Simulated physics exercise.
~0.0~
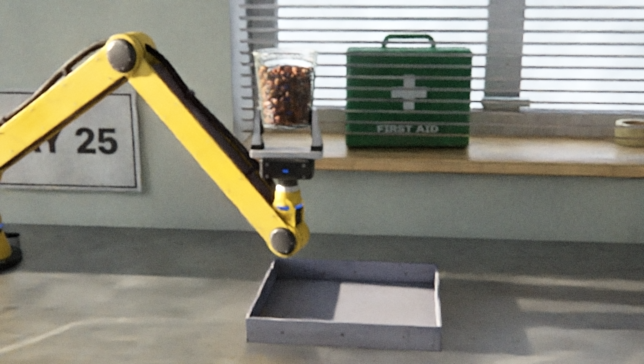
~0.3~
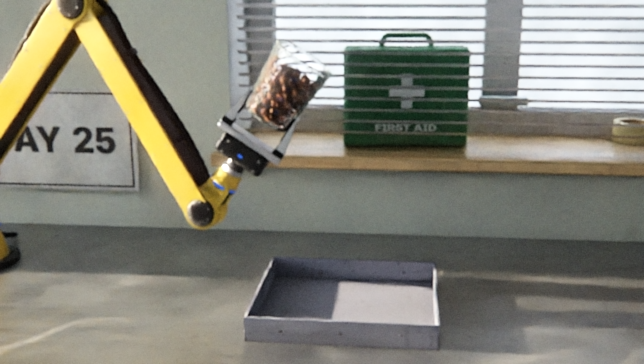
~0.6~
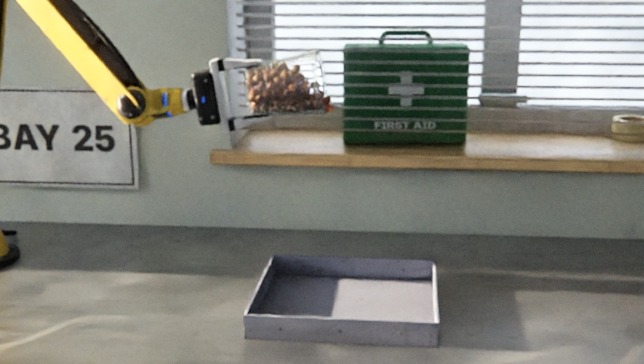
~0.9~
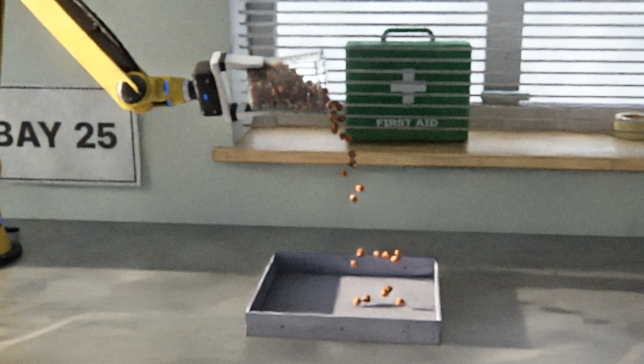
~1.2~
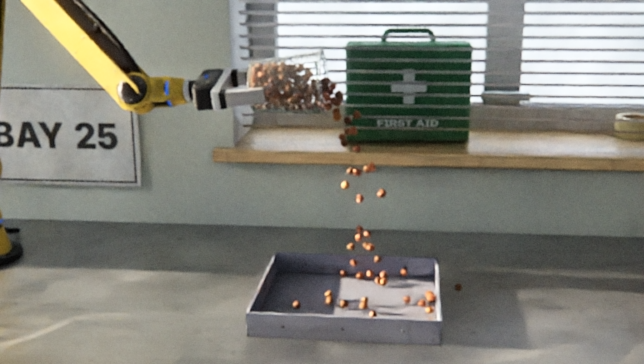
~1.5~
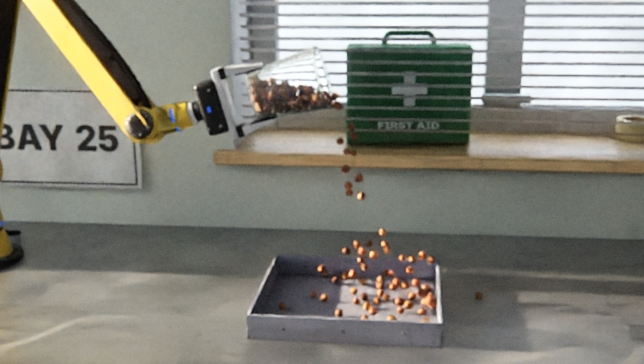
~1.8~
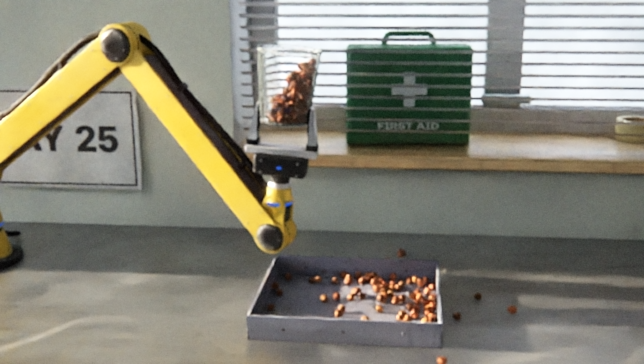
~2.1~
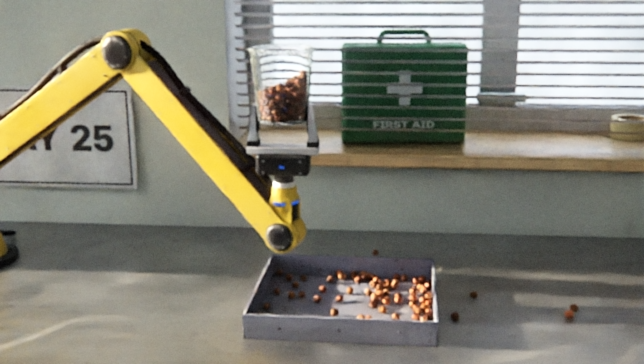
A yellow robot arm tips a clear beaker, spills some hazelnuts into a tray, and rights it.
